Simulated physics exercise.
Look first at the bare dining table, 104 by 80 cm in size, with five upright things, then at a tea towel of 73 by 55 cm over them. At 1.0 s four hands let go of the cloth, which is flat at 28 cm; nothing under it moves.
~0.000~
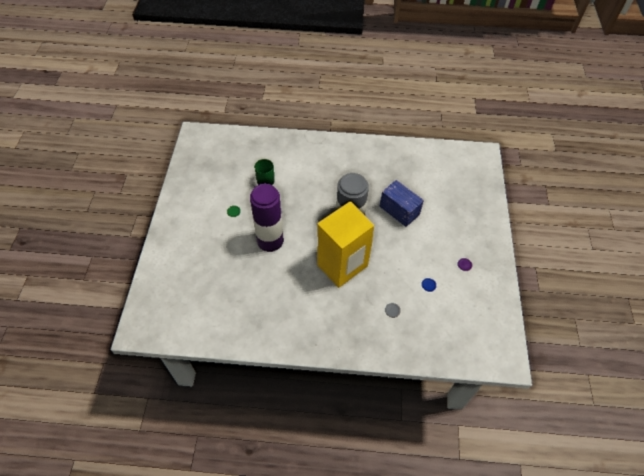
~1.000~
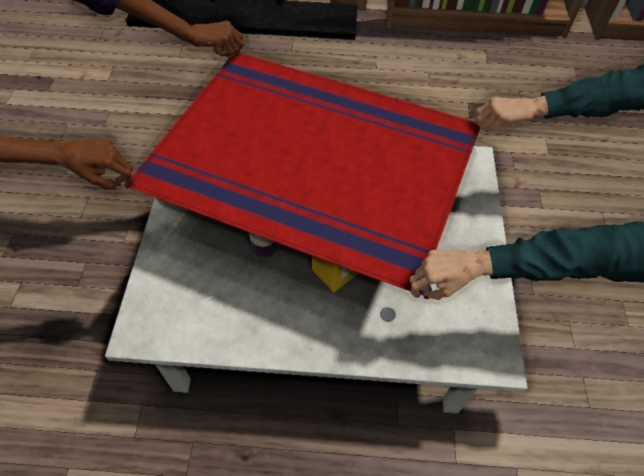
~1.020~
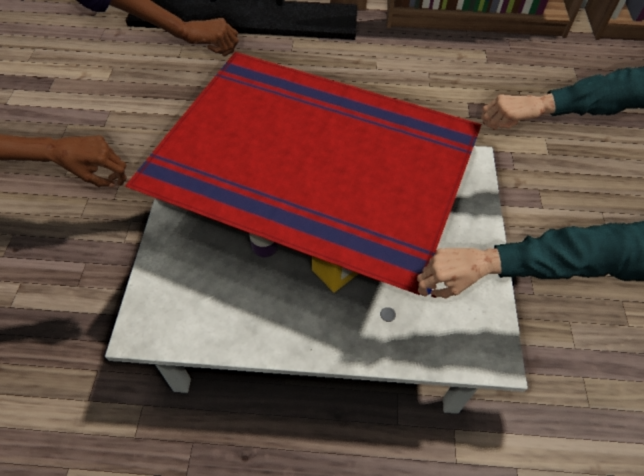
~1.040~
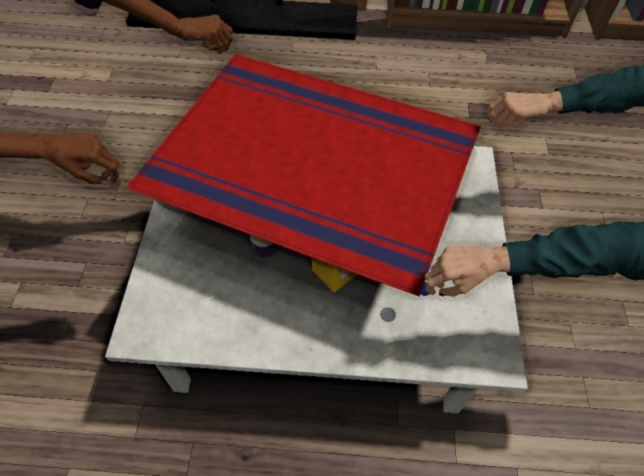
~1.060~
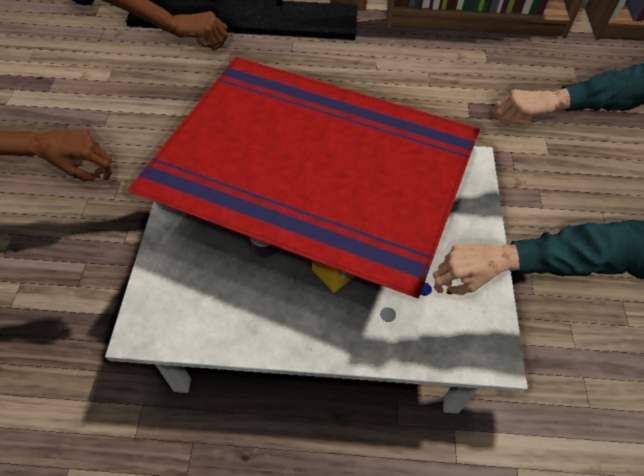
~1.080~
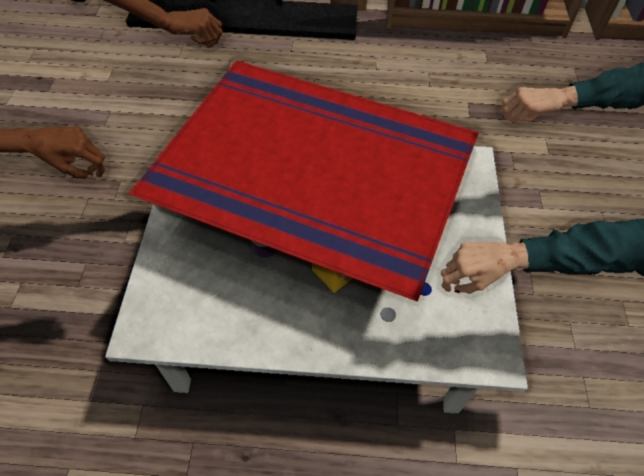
Red cloth with blue stripes held flat by four hands above objects on a pale table, then released and sinking slightly.
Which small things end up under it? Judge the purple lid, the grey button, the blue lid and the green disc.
The purple lid remains in the open, the grey button still shows, the blue lid still shows, the green disc gets covered.
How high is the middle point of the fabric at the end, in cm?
The middle settles about 18 cm high.
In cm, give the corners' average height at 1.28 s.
Some 0 cm up.
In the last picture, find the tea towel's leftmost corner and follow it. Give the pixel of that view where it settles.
Looks like it ends up close to (236, 278).
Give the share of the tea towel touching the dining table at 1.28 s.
10 per cent.
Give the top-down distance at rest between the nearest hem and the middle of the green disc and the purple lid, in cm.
Around 5 centimetres, then around 12 centimetres.
After 1.3 s, 10 % of it is down, spanning 72 by 59 cm, above green disc.
After 1.5 s, 10 % of it is down, spanning 70 by 62 cm, above green disc.
After 1.7 s, 10 % of it is down, spanning 71 by 58 cm, above green disc.
After 1.9 s, 10 % of it is down, spanning 70 by 59 cm, above green disc.
After 2.7 s, 15 % of it is down, spanning 70 by 59 cm, above green disc.
